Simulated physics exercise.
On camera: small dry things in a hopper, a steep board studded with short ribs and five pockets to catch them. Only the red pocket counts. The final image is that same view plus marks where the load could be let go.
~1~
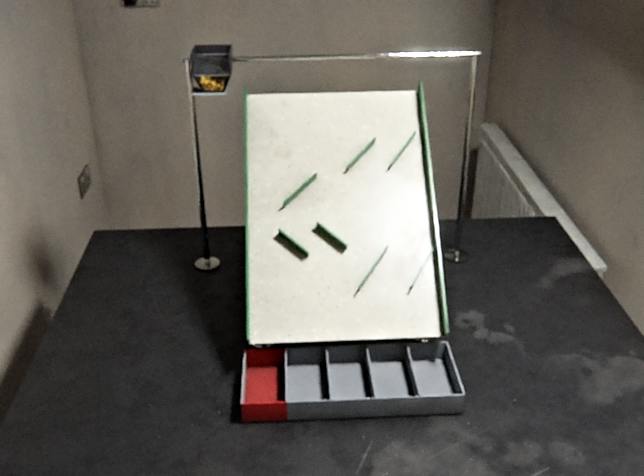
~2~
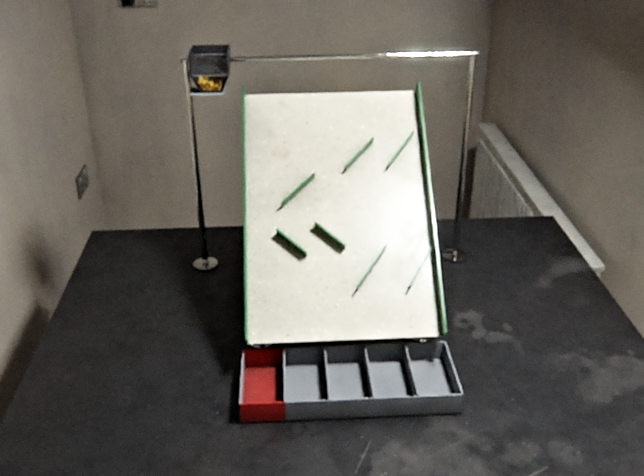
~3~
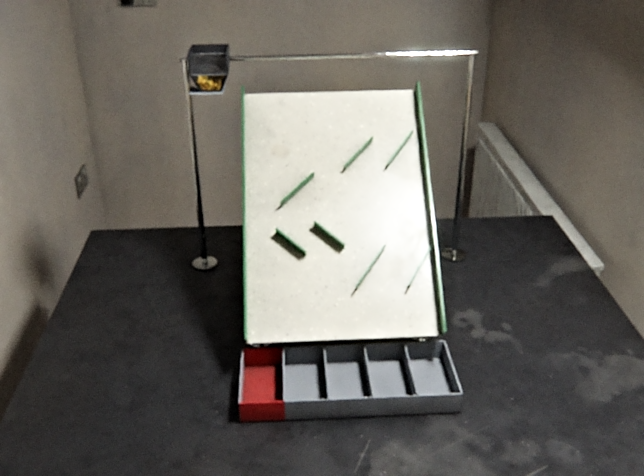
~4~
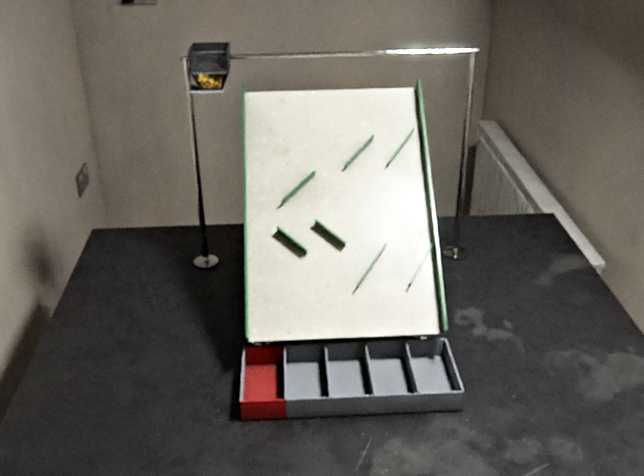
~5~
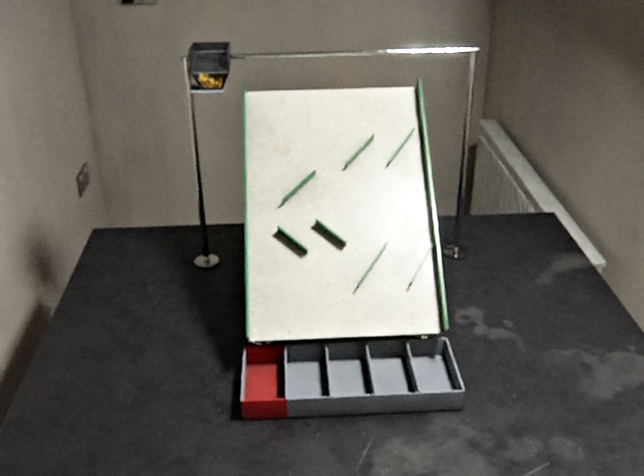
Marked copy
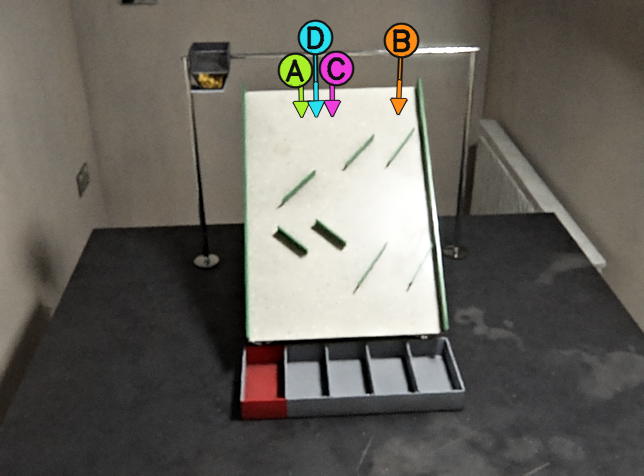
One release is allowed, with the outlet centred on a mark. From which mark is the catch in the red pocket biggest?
Mark A.
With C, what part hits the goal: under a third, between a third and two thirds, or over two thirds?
Under a third.
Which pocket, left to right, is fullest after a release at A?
It is the first one.
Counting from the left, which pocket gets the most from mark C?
The third.
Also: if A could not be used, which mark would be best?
That is mark D.
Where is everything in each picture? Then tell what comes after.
In the first picture, hopper at (214, 82), puffed corn balls, door shut.
In the second picture, ribs (346, 166) to (374, 137), (388, 164) to (414, 131), (281, 203) to (315, 173).
In the third picture, ribs (276, 228) to (306, 252), (314, 221) to (345, 245), (356, 286) to (385, 244).
In the fourth picture, ribs (411, 283) to (432, 244).
In the fifth picture, red pocket at (265, 408), number 1 of 5 from the left.
On the marked copy, mark A meets the board at (301, 111); mark B meets the board at (398, 108); mark C meets the board at (332, 110); mark D meets the board at (316, 110).
With A, about two thirds in the red pocket, about a third in other pockets.
With B, none in the red pocket, nearly all in other pockets.
With C, a small part in the red pocket, most in other pockets.
With D, about a third in the red pocket, about two thirds in other pockets.
